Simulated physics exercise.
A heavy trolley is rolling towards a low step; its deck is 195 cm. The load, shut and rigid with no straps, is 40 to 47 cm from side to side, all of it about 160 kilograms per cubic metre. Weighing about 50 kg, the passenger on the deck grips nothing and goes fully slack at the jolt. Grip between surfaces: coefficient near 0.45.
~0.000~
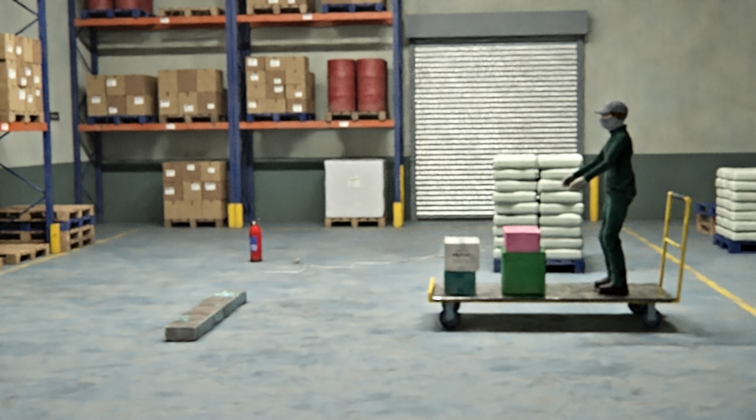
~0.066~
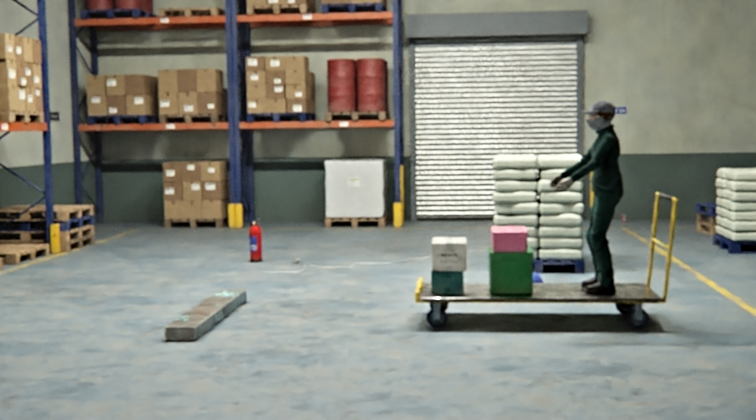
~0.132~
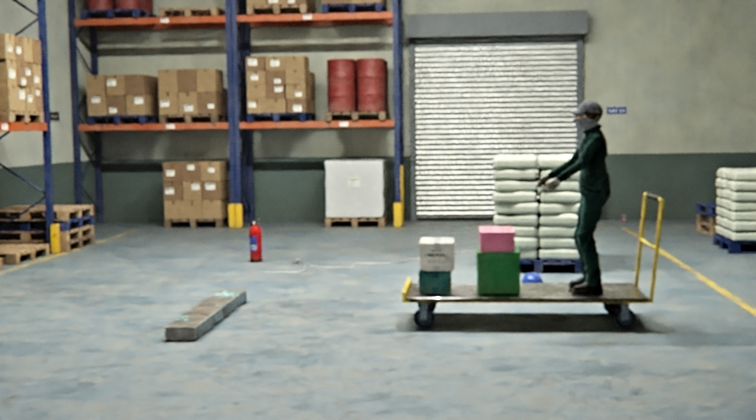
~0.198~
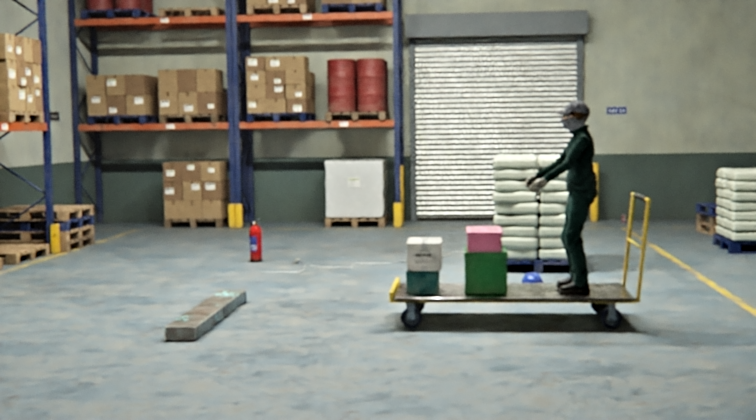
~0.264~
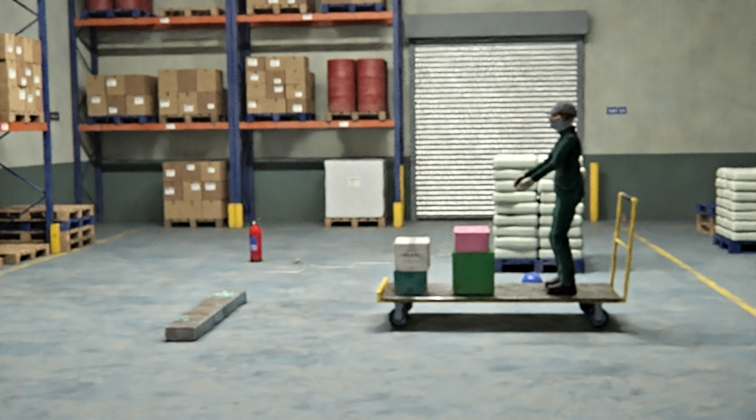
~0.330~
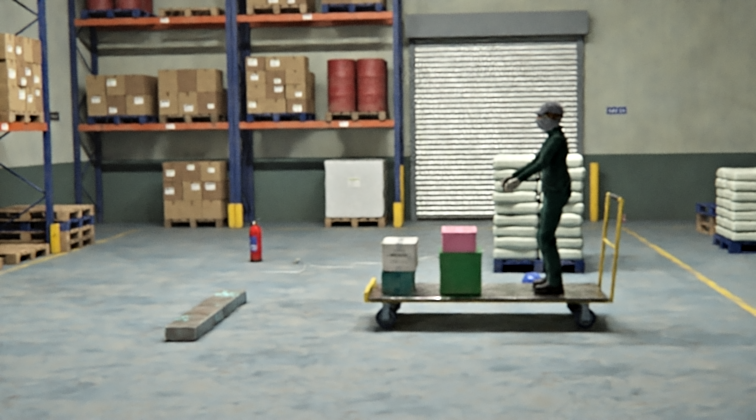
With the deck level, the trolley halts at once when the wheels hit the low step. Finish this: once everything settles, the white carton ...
Once everything settles, the white carton is gone over the front.
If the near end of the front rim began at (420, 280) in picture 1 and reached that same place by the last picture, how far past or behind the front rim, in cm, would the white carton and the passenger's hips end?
White 10 behind, hips 130 behind.
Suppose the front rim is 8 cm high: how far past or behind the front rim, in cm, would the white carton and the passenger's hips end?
Then white 60 past, hips 130 behind.
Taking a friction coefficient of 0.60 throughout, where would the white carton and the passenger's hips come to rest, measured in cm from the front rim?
Rest positions: White at 40 cm past the rim; hips at 130 cm behind the rim.
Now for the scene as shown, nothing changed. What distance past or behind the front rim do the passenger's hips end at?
Some 130 cm behind it.
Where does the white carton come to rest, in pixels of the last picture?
(157, 306).
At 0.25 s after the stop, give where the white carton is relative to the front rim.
It's some 0 cm out past the front rim.
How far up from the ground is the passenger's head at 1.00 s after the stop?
Height: Approx. 90 cm above ground.
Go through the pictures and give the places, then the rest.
White carton (462, 254), green tote (523, 270), rim corner (430, 298); 189 cm still to roll, in the first picture.
White carton (450, 254), green tote (510, 270), rim corner (417, 298); 178 cm still to roll, in the second picture.
White carton (437, 254), green tote (498, 270), rim corner (404, 298); 168 cm still to roll, in the third picture.
White carton (425, 254), green tote (485, 270), rim corner (391, 298); 157 cm still to roll, in the fourth picture.
White carton (413, 254), green tote (473, 270), rim corner (378, 298); 147 cm still to roll, in the fifth picture.
White carton (400, 254), green tote (461, 270), rim corner (366, 298); 136 cm still to roll. Speed about 1.6 m/s, in the sixth picture.
Impact comes at 1.19 s.
After 1.74 s the white carton is 24 cm past the rim, tilted 110°, near (186, 291) in the last picture's view.
After 2.19 s the white carton is 51 cm past the rim, tilted 180°, near (157, 306) in the last picture's view.
At rest, 3.6 s, past the rim, white carton; behind it, pink tote, teal carton, green tote and the passenger's hips.
